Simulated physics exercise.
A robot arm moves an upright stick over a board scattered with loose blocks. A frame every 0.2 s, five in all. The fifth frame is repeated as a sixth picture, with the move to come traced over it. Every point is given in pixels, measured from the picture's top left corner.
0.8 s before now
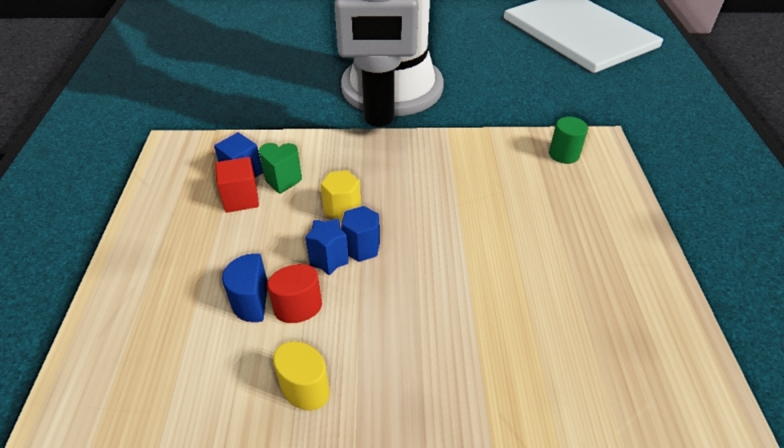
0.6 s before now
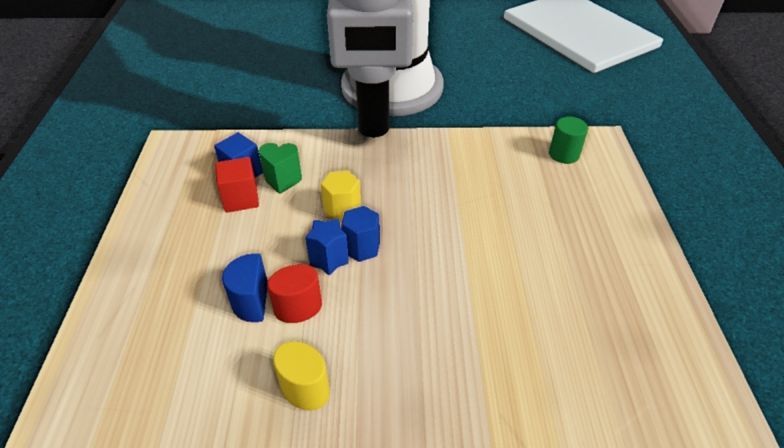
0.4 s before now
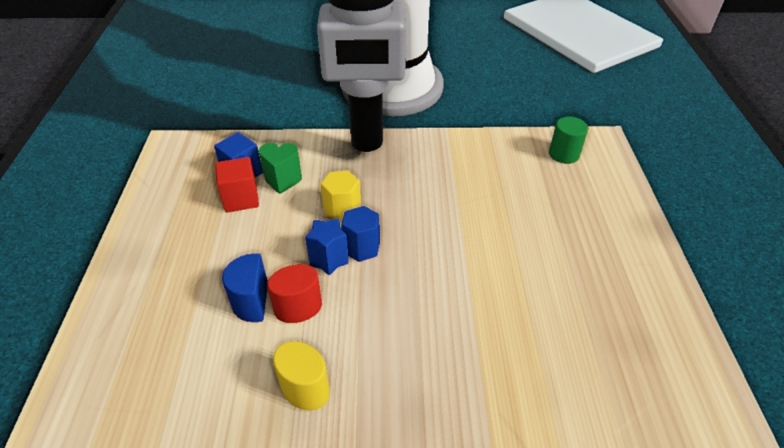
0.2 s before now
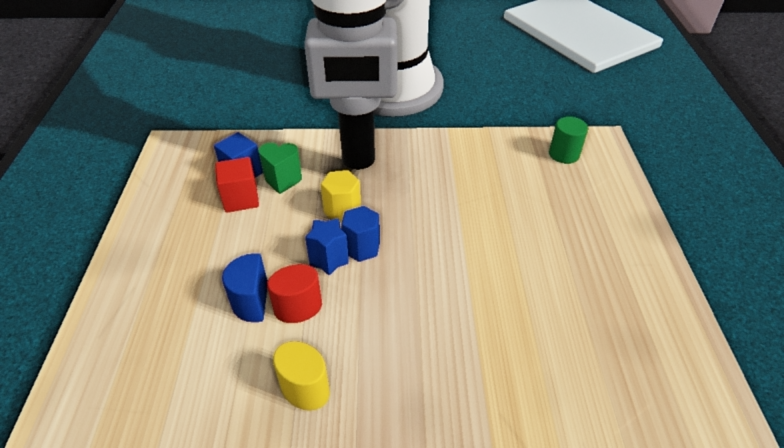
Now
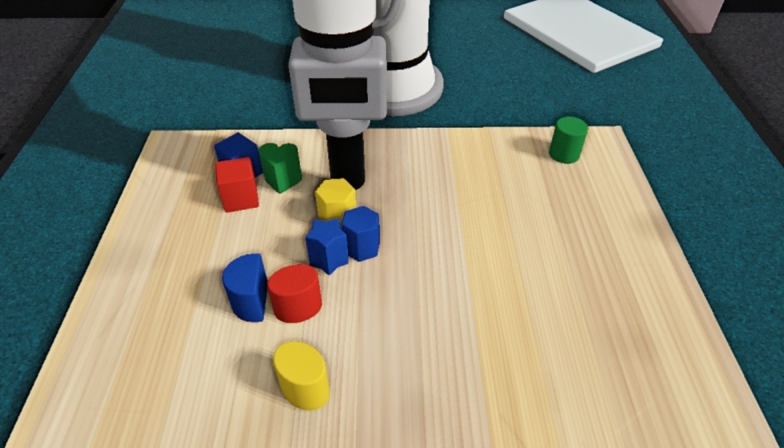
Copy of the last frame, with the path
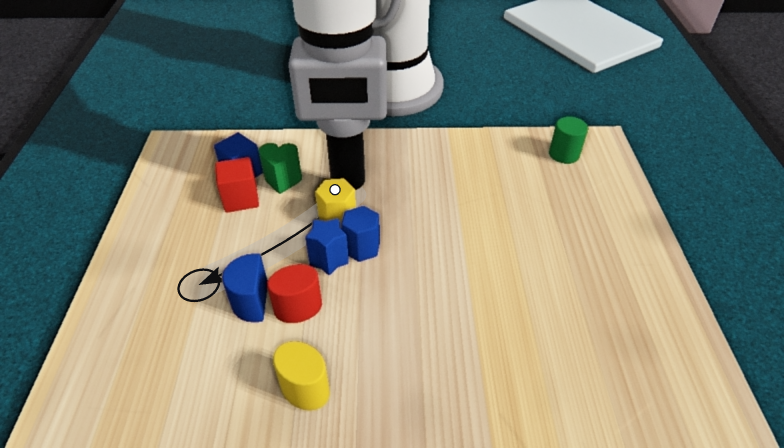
The footage shows a robot arm moving an upright black stick toward the viewer and slightly left over a wooden board scattered with coloured blocks, then nudging the yellow hexagonal block slightly toward the blue star block.
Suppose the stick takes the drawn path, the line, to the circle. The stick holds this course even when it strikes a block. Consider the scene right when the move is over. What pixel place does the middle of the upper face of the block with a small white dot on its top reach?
Its top middle: (292, 240).
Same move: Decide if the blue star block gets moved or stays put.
By the time the path is finished, it has moved at least a centimetre.
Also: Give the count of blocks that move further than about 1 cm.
I expect two blocks to move.
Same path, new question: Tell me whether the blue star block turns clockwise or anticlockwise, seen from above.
Against the clock.
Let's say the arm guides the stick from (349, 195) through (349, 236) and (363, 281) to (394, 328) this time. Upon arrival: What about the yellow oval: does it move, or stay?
It is not moved.
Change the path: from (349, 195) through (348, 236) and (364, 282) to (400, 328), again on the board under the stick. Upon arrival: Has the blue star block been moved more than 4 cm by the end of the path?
Final answer: No.
The drawn path runs from (349, 195) over (285, 241) to (199, 285); the dot is on the yellow hexagonal block.
On the path given first. One third of the way, stick at (306, 212); blue star block at (325, 247), turned 30° anticlockwise; yellow hexagonal block at (308, 224), turned 30° anticlockwise.
Two thirds of the way, stick at (254, 243); blue star block at (327, 252), turned 50° anticlockwise; yellow hexagonal block at (292, 240), turned 80° anticlockwise.
At the end, stick at (193, 271); blue D-shaped block not moved; blue star block at (327, 252), turned 50° anticlockwise; yellow hexagonal block at (292, 240), turned 80° anticlockwise.
